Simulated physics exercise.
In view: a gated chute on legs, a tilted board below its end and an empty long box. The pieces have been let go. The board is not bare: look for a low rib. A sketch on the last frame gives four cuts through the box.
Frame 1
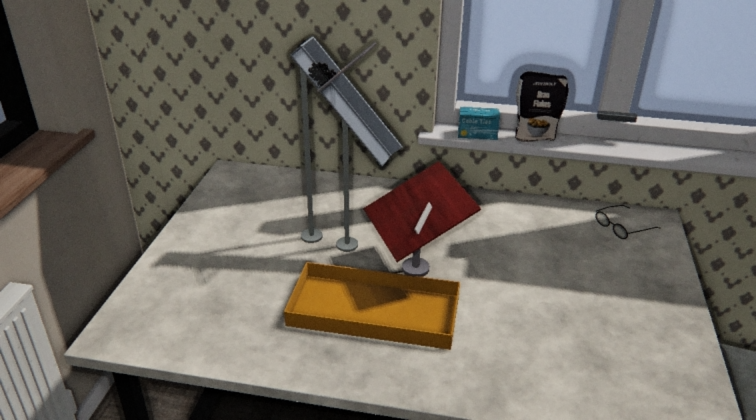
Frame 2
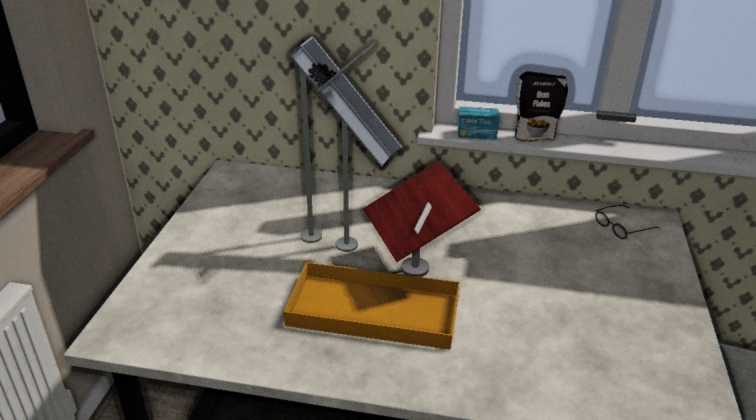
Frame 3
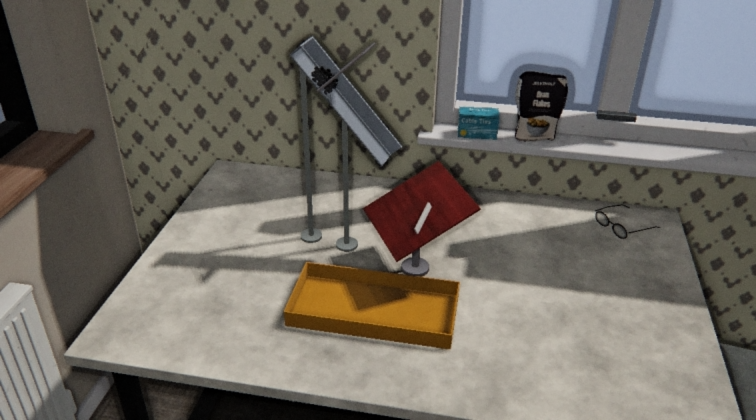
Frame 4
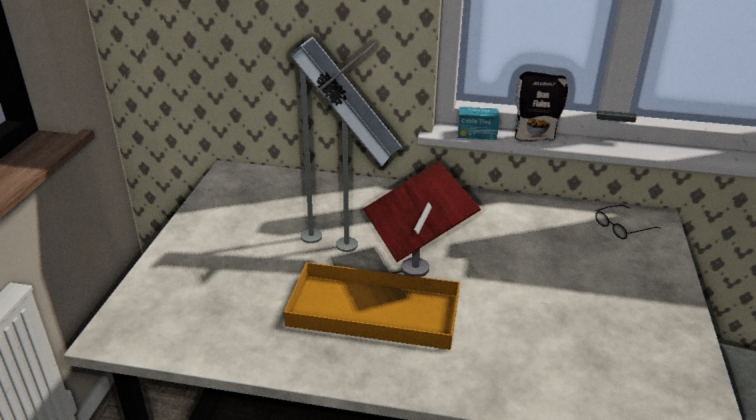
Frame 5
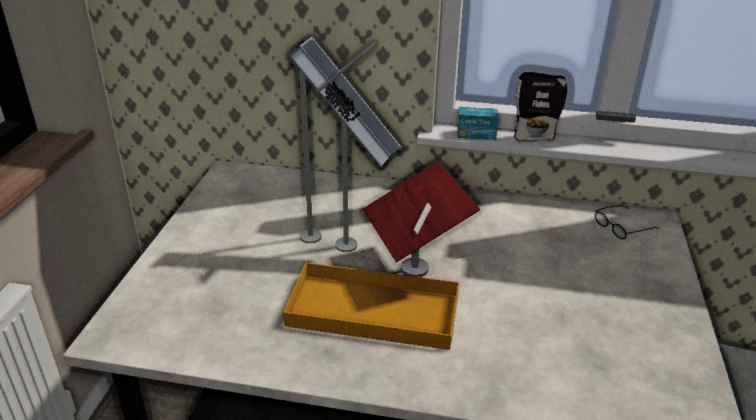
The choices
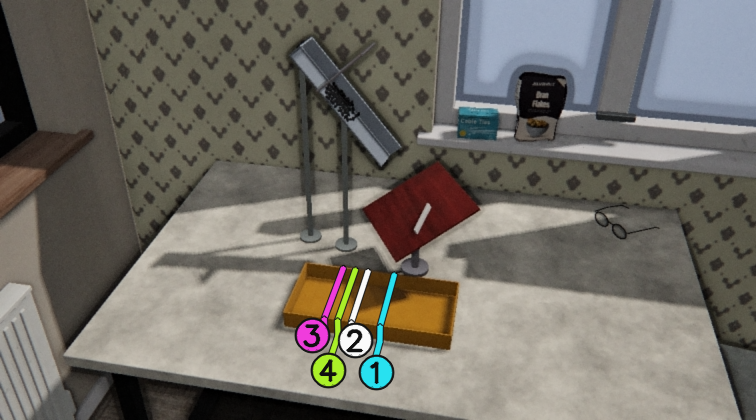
A pale stone-topped table stands in a room corner against patterned green wallpaper, seen from above and in front, with a window to the right and a radiator at left. A grey chute slopes down rightward on thin legs above a tilted red board and an empty orange box, with dark glasses at right and two packages on the sill. Small black pieces slide partway down the chute, spreading out, while the camera stays still.
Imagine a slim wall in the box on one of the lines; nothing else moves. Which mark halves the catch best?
Use line 2.
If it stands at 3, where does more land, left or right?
More lands on the right.
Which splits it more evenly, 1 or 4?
4 it is.
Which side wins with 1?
The left side.
On the marked copy, line 1 crosses the front rim at (380, 325); line 2 crosses the front rim at (351, 321); line 3 crosses the front rim at (324, 318); line 4 crosses the front rim at (337, 319).
For line 1, of what is caught, every piece on the left of the divider, not one piece on the right.
For line 2, of what is caught, roughly two thirds on the left of the divider, roughly a third on the right.
For line 3, of what is caught, about a tenth on the left of the divider, almost all on the right.
For line 4, of what is caught, about a tenth on the left of the divider, the larger part on the right.
